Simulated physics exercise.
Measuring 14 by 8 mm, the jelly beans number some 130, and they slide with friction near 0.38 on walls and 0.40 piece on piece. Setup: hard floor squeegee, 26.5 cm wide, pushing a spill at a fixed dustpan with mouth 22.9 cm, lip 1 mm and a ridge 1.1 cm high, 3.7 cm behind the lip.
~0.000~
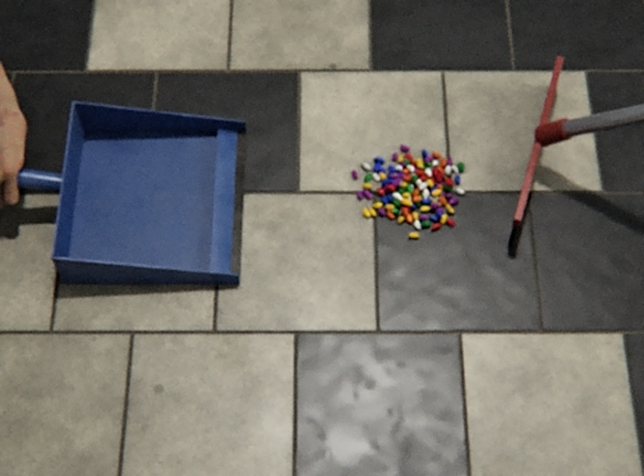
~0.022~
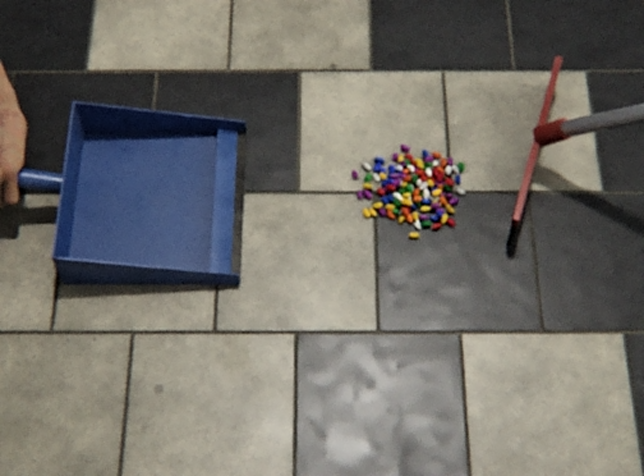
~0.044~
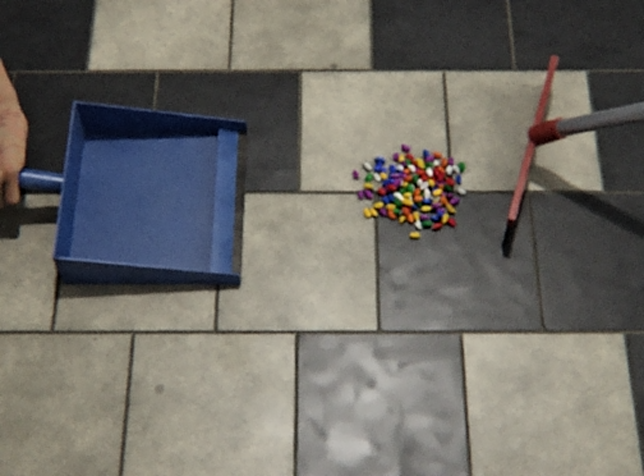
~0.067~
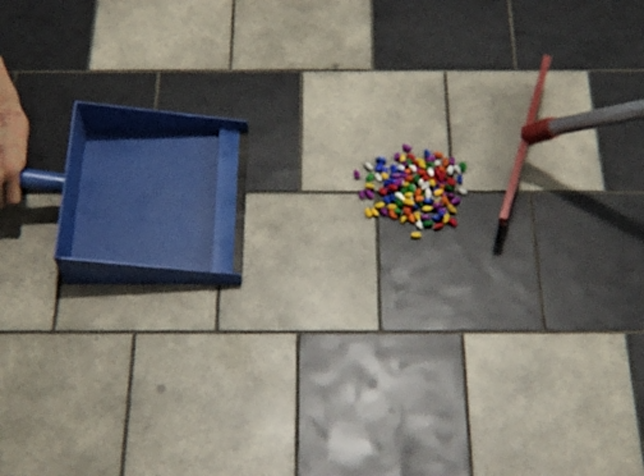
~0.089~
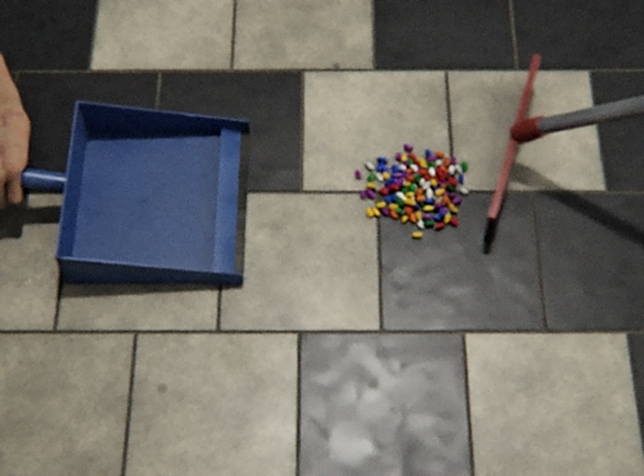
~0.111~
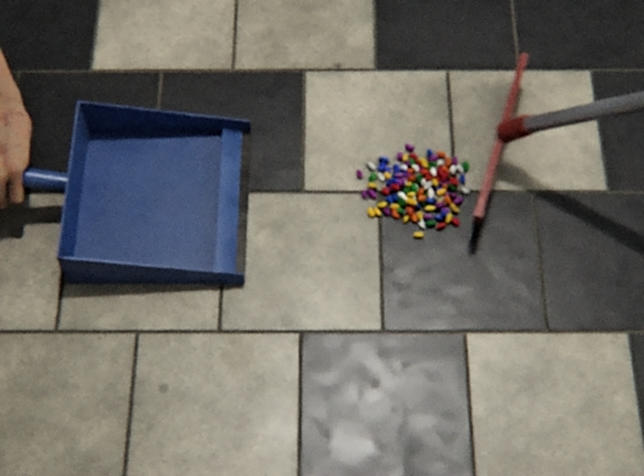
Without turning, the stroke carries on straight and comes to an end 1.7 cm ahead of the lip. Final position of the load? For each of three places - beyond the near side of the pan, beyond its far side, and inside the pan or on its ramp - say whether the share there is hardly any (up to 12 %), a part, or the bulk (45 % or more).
Near side: Hardly any, far side: A part, pan: A part.
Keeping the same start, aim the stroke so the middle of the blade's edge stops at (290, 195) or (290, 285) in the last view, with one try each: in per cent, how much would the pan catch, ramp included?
About 25 and 5 per cent.
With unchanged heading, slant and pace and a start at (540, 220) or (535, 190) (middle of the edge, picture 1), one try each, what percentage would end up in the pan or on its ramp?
Close to 25 in a hundred, then close to 30 in a hundred.
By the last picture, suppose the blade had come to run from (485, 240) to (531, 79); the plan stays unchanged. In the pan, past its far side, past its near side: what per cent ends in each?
That ends as pan 5, far 10, and near 5.
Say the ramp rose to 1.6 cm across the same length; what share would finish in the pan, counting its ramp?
Roughly 25 per cent.
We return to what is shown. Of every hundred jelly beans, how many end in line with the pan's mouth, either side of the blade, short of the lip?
40 %.
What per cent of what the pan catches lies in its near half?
Around 20 in a hundred.
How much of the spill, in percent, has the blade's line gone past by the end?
Estimate: Around 5 %.
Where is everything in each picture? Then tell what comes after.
In the first frame, blade from (517, 222) to (559, 64), moved 0.0 cm, 0 of the pieces shifted so far; middle of the pieces at (411, 190); pan at (143, 205).
In the second frame, blade from (515, 222) to (557, 64), moved 0.2 cm, 0 of the pieces shifted so far; middle of the pieces at (411, 190).
In the third frame, blade from (511, 222) to (553, 64), moved 0.9 cm, 0 of the pieces shifted so far; middle of the pieces at (412, 190).
In the fourth frame, blade from (503, 221) to (546, 63), moved 2.0 cm, 0 of the pieces shifted so far; middle of the pieces at (413, 190).
In the fifth frame, blade from (491, 220) to (536, 62), moved 3.5 cm, 0 of the pieces shifted so far; middle of the pieces at (414, 189).
In the sixth frame, blade from (477, 218) to (523, 61), moved 5.5 cm, 0 of the pieces shifted so far; middle of the pieces at (416, 189); pan at (148, 205). The blade's pace is about 0.90 m/s, heading 5 degrees away from the viewer's side.
After 0.27 s, middle of the blade 19 cm from the lip; 0 % over the lip, far side 5 %, near side 0 %.
Then, at 0.38 s, middle of the blade 9 cm from the lip; 0 % over the lip, far side 15 %, near side 0 %.
After 0.61 s, middle of the blade 6 cm from the lip; 35 % over the lip, far side 25 %, near side 0 %.
At rest (2.0 s), near side 0 %, far side 25 %, pan 35 %, in front of the lip or behind the blade 40 %.
